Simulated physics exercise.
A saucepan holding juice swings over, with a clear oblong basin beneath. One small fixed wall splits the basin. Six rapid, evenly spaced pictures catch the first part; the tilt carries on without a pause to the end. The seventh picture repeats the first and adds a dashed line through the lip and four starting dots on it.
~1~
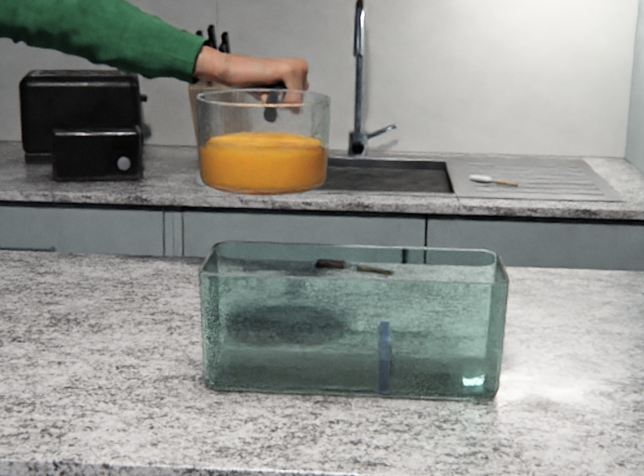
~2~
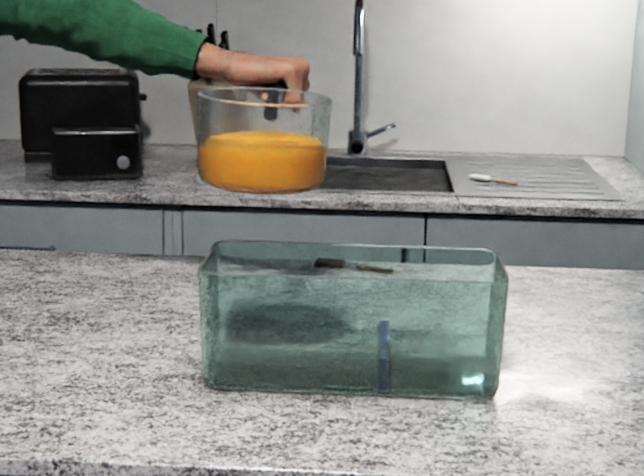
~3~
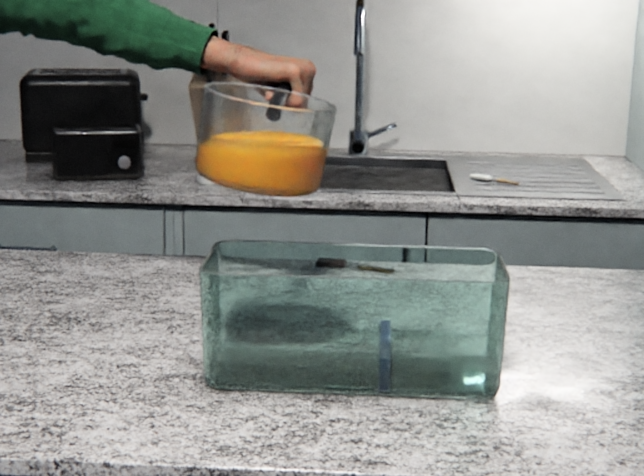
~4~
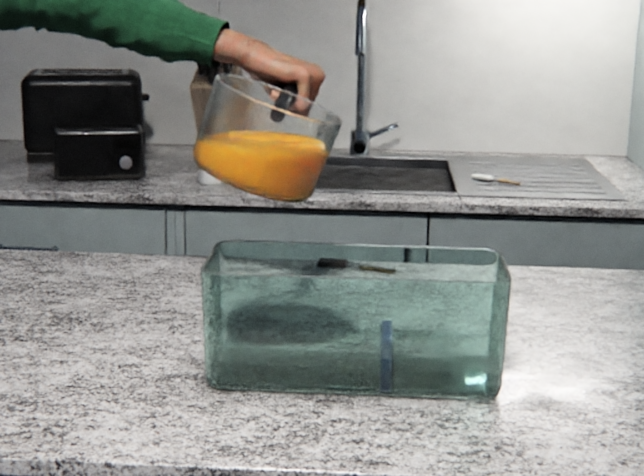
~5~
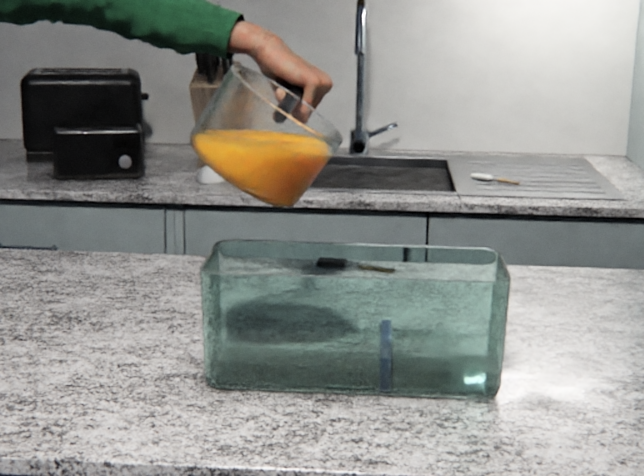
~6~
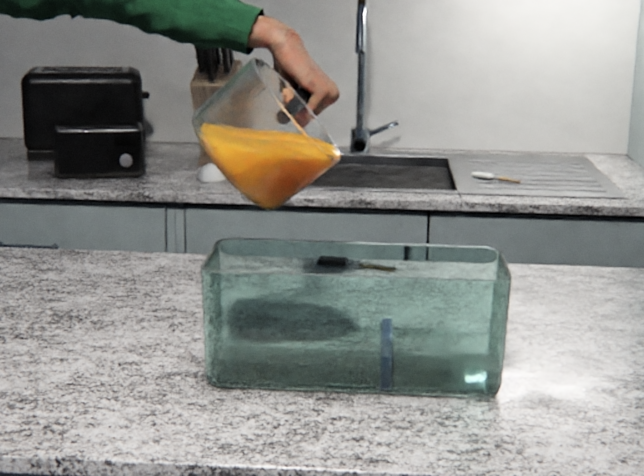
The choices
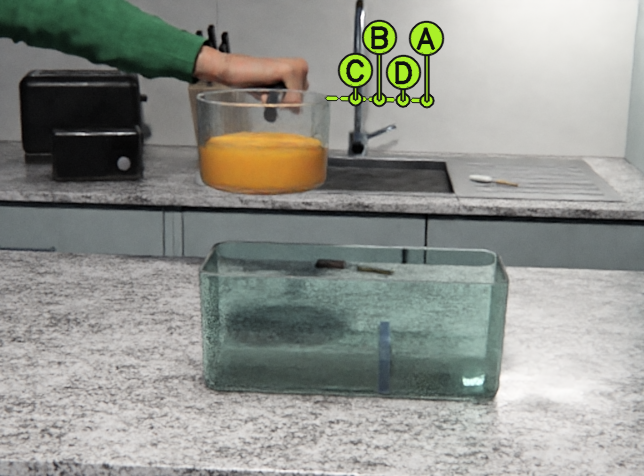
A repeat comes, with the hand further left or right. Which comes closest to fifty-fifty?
Spot C.
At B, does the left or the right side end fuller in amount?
The right side.
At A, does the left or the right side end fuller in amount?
More ends on the right.
On the marked copy, A at (426, 100); B at (379, 99); C at (355, 98); D at (403, 100).
Choosing A, about 21 % ends left of the wall and 78 % right of it.
Choosing B, about 19 % ends left of the wall and 81 % right of it.
Choosing C, about 51 % ends left of the wall and 48 % right of it.
Choosing D, about 11 % ends left of the wall and 87 % right of it.
